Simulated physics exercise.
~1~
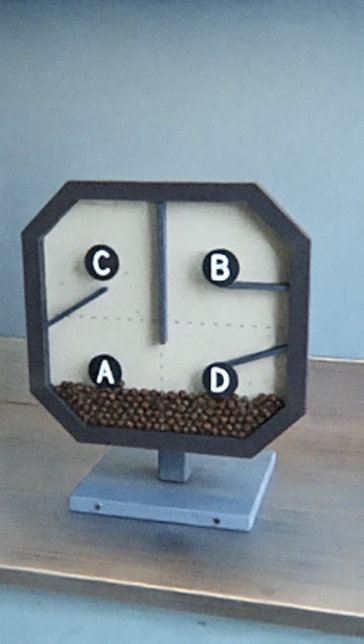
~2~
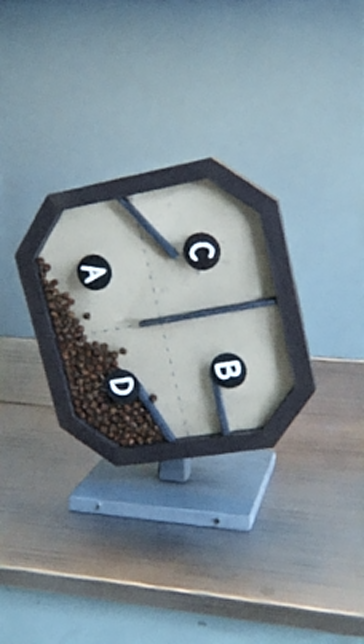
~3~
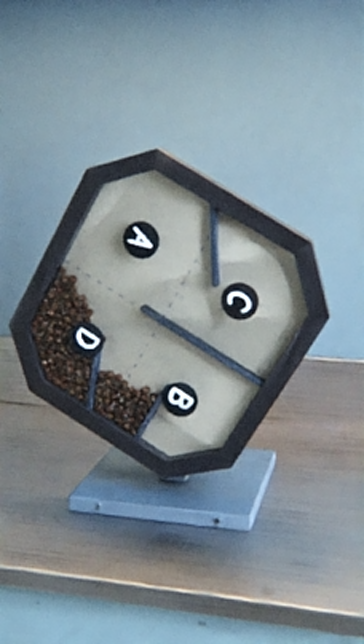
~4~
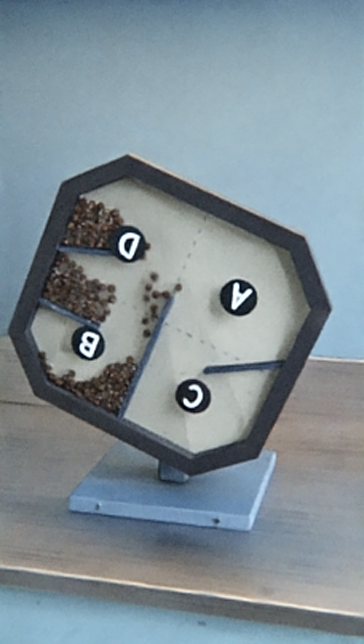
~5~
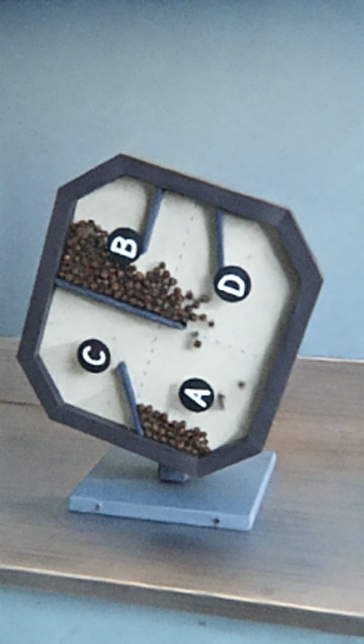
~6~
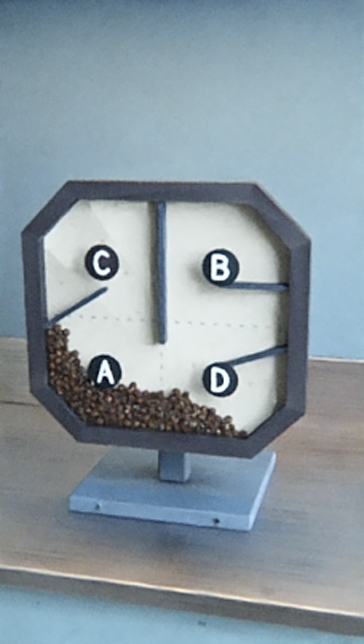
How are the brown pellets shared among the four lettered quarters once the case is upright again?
Quarter A holds plenty of the pellets and D holds part of them. B and C have hardly any.
